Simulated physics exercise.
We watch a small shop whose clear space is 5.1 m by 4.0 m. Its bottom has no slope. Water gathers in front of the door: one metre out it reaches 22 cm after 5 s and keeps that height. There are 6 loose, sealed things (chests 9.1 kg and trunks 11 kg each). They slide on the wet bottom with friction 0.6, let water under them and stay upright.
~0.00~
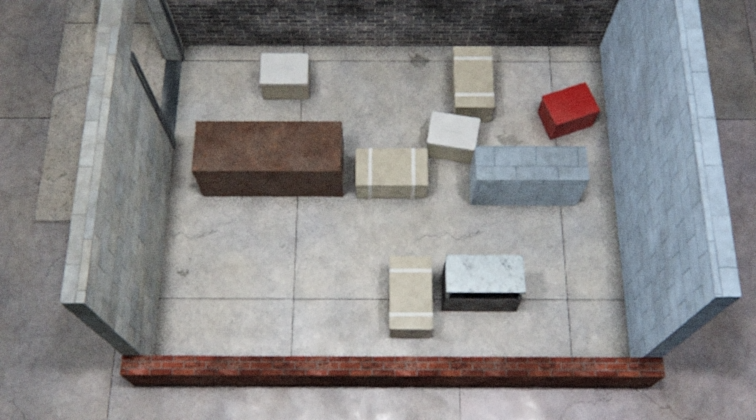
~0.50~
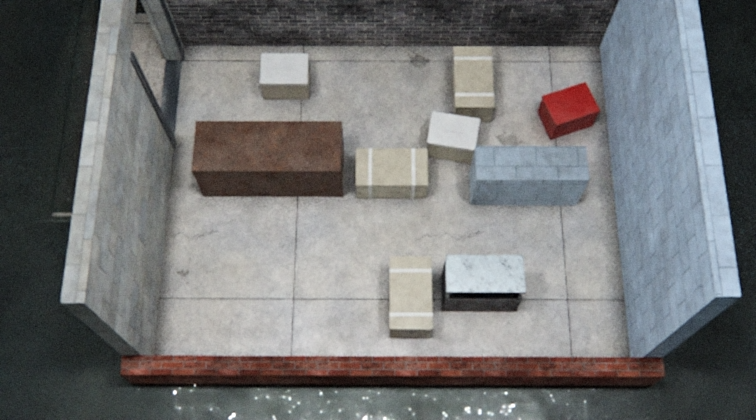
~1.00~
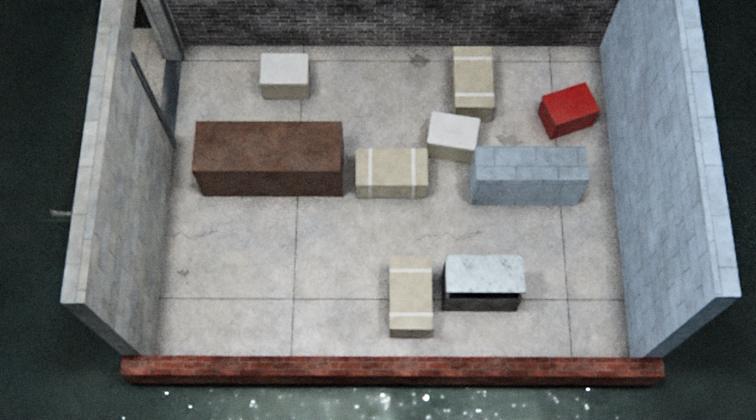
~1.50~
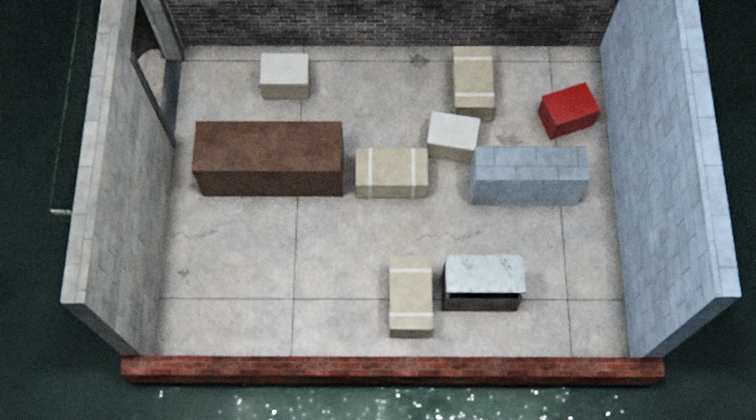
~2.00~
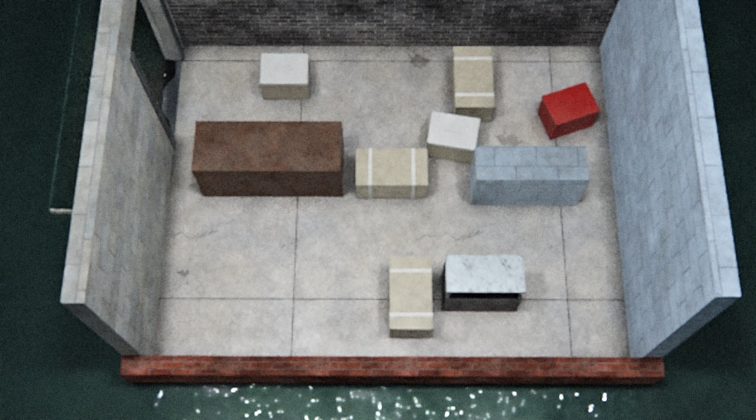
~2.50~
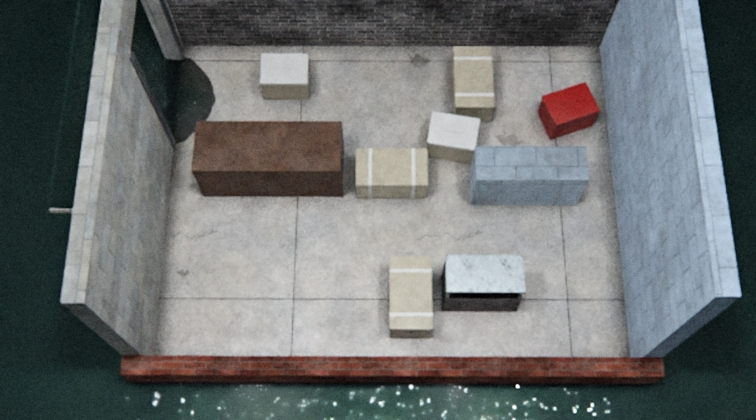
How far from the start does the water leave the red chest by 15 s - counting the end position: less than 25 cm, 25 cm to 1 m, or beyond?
The red chest slides a little.
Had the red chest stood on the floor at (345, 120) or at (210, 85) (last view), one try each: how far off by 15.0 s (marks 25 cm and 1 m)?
In that order: It gets carried off; it ends far away.
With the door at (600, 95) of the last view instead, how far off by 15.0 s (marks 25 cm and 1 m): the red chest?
In that case the red chest travels far.
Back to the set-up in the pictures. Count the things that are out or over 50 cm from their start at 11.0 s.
3 of them.
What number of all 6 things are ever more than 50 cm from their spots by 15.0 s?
That makes 6.
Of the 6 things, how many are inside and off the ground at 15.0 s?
6 of them.
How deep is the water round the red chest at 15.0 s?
About 14 cm.
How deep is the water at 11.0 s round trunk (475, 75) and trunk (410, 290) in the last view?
About 18 and 3 cm.
After 3.5 s the red chest is near (571, 103), 0.0 m from its start, aground; 0 afloat.
After 6.8 s the red chest is near (574, 104), 0.0 m from its start, aground; 2 afloat.
After 11.0 s the red chest is near (596, 139), 0.5 m from its start, afloat; 4 afloat.
After 15.0 s the red chest is near (593, 142), 0.6 m from its start, afloat; 6 afloat.
